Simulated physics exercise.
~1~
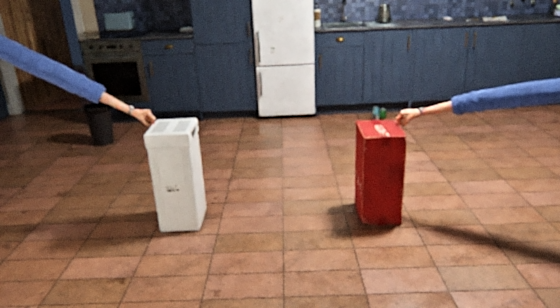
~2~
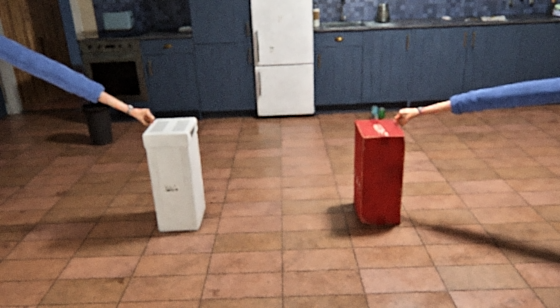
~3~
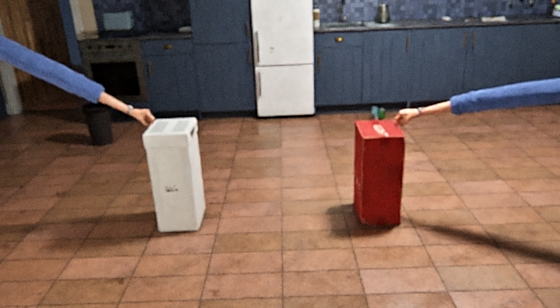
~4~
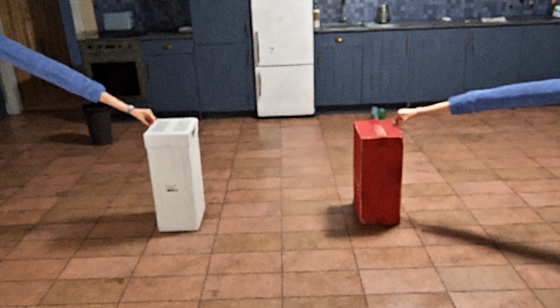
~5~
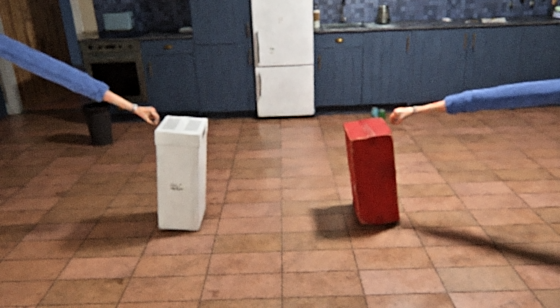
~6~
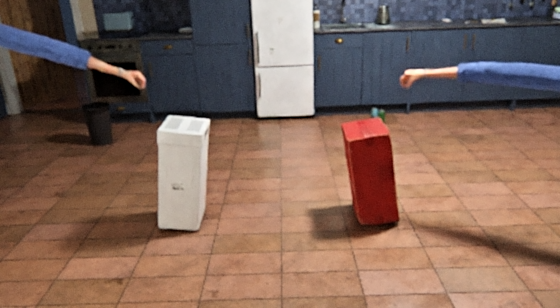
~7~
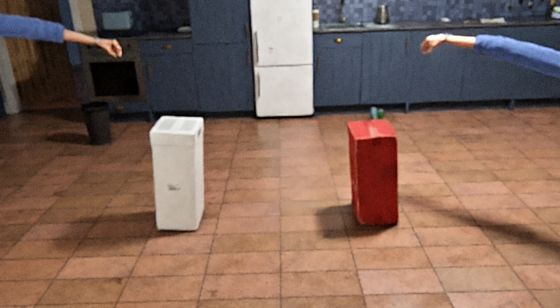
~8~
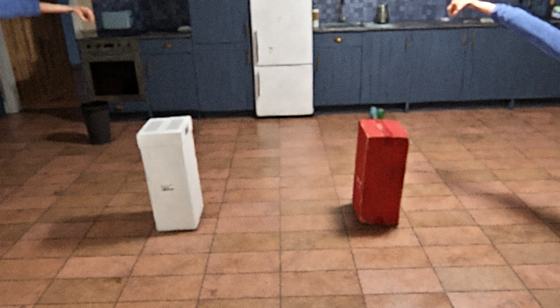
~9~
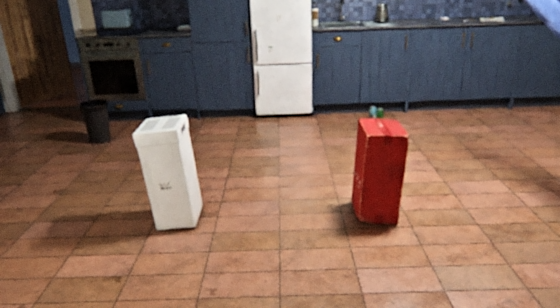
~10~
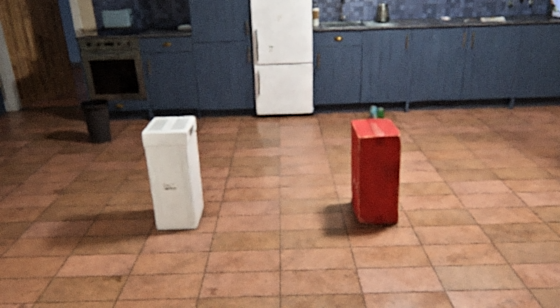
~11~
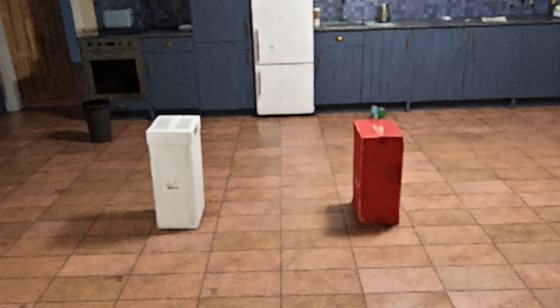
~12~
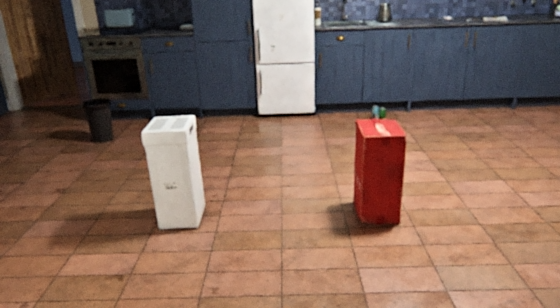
Two hands tip a white box and a red box, which rock back upright.
